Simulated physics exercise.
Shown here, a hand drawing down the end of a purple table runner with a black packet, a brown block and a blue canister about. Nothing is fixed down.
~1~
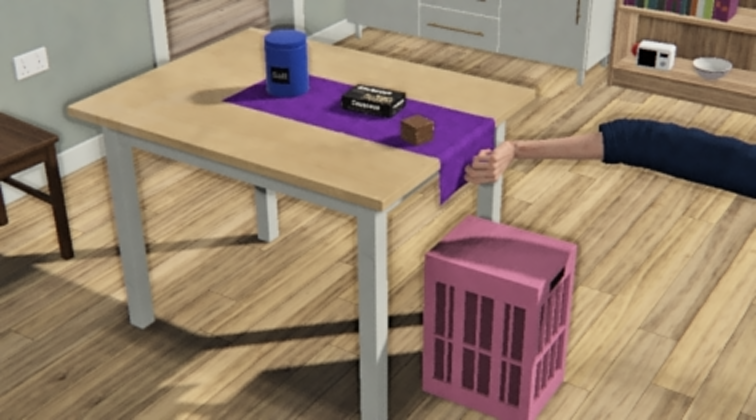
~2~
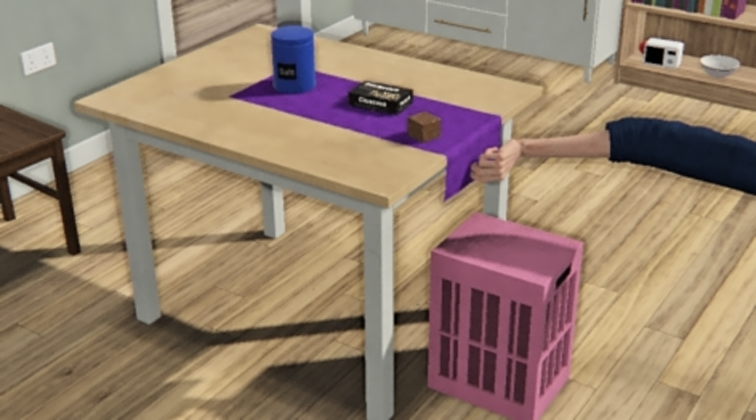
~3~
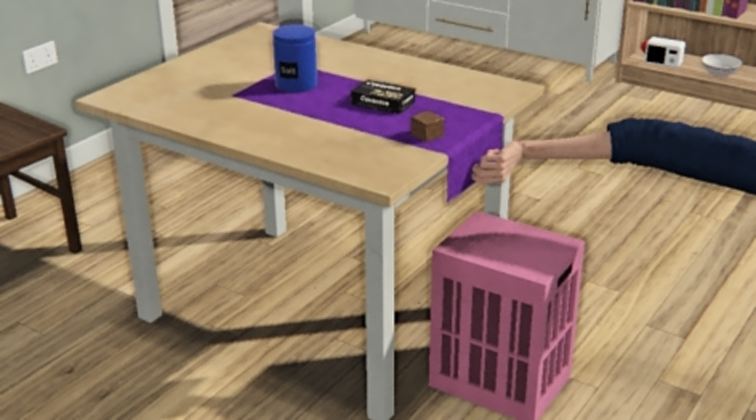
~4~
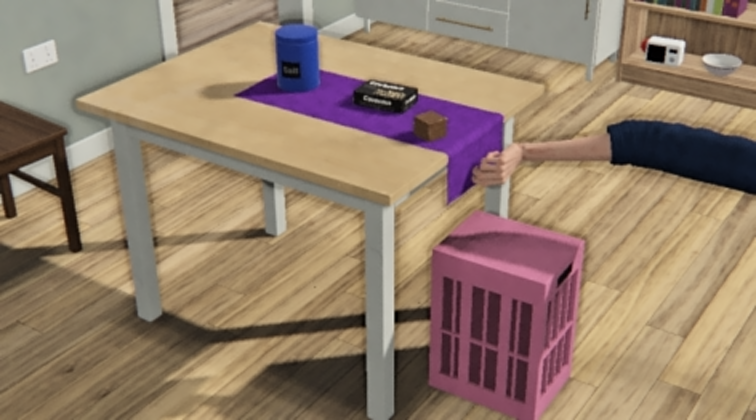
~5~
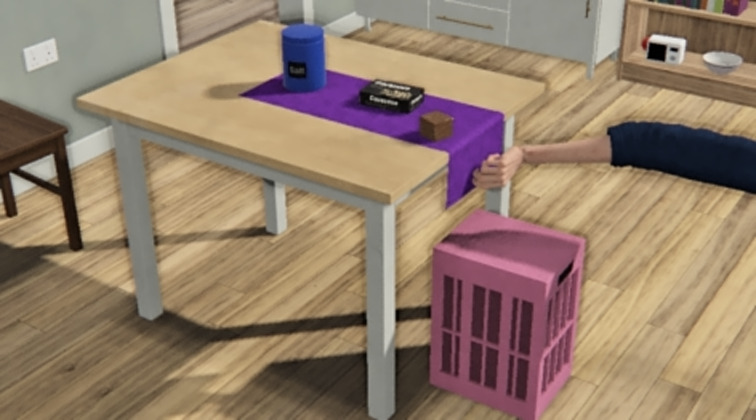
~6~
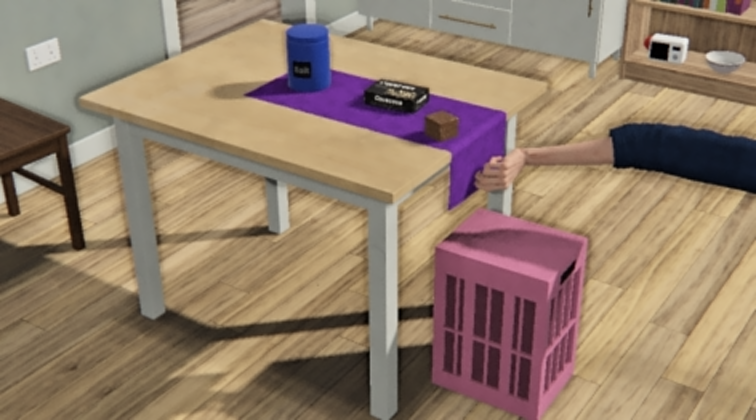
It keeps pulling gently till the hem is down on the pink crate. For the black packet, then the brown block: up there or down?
Outcome: The black packet remains up there, the brown block is carried off the end.
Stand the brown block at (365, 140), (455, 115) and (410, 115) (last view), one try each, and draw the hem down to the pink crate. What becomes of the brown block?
First try: It remains up there; second try: It comes down; third try: It holds its place on top.
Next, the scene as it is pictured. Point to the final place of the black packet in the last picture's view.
Near (435, 106).
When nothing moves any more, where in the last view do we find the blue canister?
Close to (344, 67).
Then, 0.40 s on from there, hem going down; packet carried along near (415, 100); block carried along near (462, 132).
Then, 0.76 s on from there, hem on the crate; packet carried along near (433, 105); block over the edge.
In the end, hem on the crate; packet carried along near (435, 106); block over the edge. The black packet keeps clear of the edge and the brown block falls off.
